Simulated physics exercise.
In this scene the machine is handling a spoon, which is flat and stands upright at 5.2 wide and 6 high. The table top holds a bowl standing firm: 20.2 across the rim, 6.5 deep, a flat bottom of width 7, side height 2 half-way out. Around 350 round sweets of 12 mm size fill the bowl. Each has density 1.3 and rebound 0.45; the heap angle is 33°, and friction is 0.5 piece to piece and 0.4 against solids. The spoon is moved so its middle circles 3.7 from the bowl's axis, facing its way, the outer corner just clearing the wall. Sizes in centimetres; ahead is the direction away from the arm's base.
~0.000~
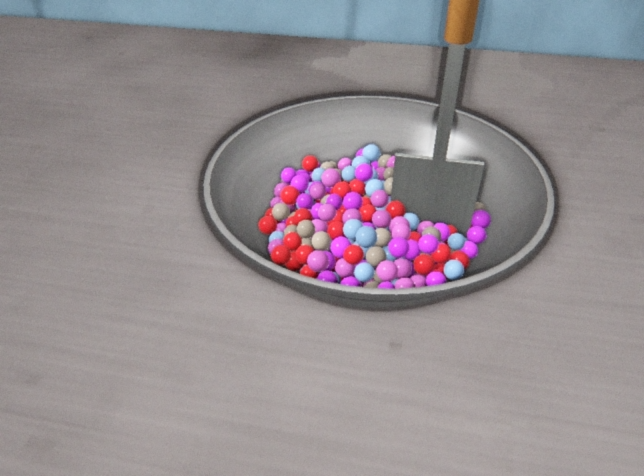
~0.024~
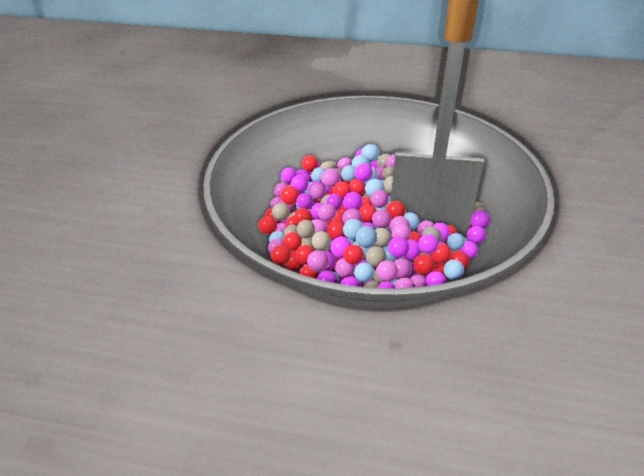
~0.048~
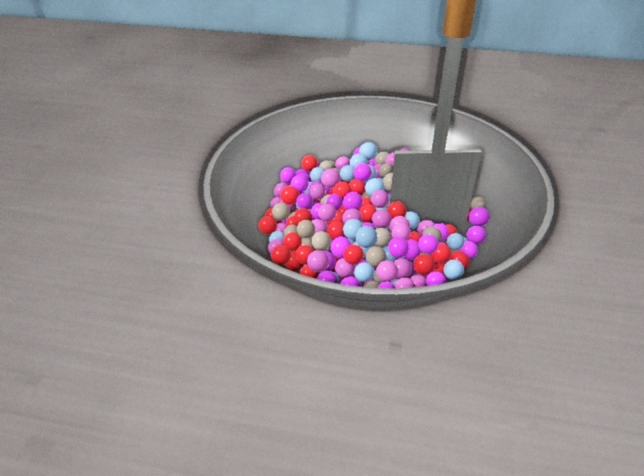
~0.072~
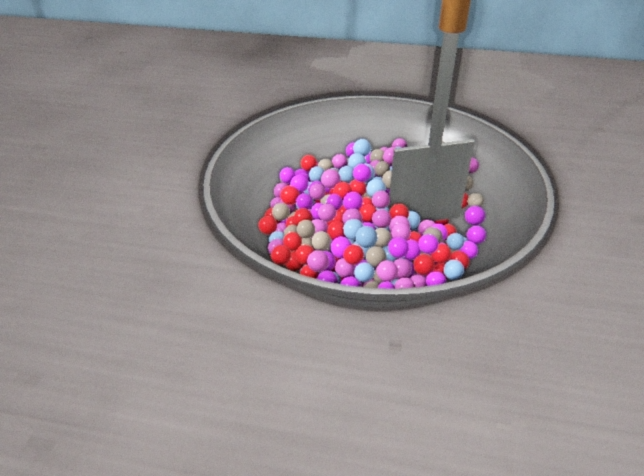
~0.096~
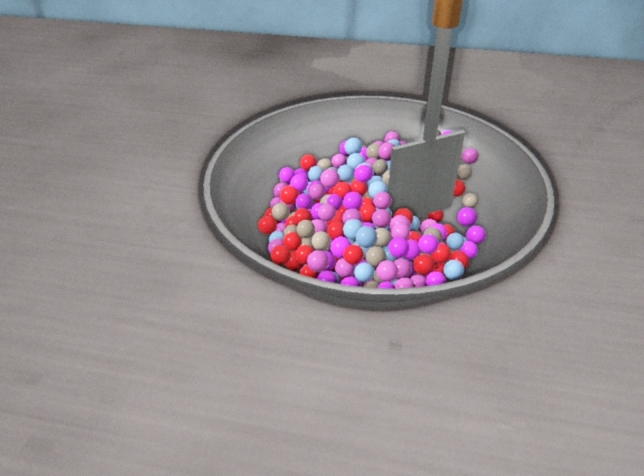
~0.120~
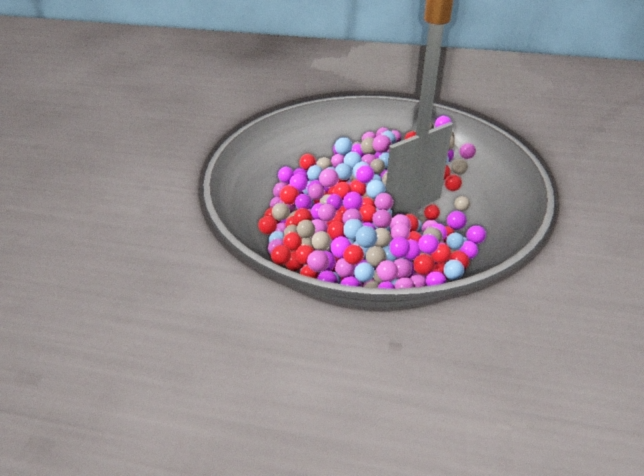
Flat metal spatula with an orange-brown handle turning and sweeping slowly leftward through colourful round sweets along a grey bowl's far side.
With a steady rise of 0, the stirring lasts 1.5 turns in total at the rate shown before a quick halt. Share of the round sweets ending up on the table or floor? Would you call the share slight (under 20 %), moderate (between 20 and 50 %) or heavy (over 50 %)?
I would call it slight.
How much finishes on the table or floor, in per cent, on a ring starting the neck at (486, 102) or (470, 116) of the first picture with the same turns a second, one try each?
I'd guess some 10 and 15 percent.
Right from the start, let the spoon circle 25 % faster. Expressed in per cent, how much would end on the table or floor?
I'd say close to 15 %.
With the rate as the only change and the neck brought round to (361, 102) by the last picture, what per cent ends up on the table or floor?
Roughly 50 per cent.
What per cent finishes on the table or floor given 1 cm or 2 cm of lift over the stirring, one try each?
First try about 5 per cent, second about 5 per cent.
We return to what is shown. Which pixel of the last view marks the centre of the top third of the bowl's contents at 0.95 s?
In the last picture it sits around (377, 138).
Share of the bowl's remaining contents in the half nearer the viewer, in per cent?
About 60 %.
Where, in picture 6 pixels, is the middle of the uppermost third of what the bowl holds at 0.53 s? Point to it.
Upper-third centre: Approx. (358, 246) px.
After 0.53 s, 240° round, highest piece 9 above the table; 333 in the bowl, 5 on the table or floor, 9 in flight or on the tool.
After 0.95 s, 74° round, highest piece 9 above the table; 318 in the bowl, 25 on the table or floor, 4 in flight or on the tool.
After 1.35 s, 180° round, highest piece 7 above the table; 311 in the bowl, 36 on the table or floor.
After 2.05 s, 180° round, highest piece 7 above the table; 311 in the bowl, 36 on the table or floor.
In the end, 311 in the bowl, 36 on the table or floor. That is 10 % on the table or floor.
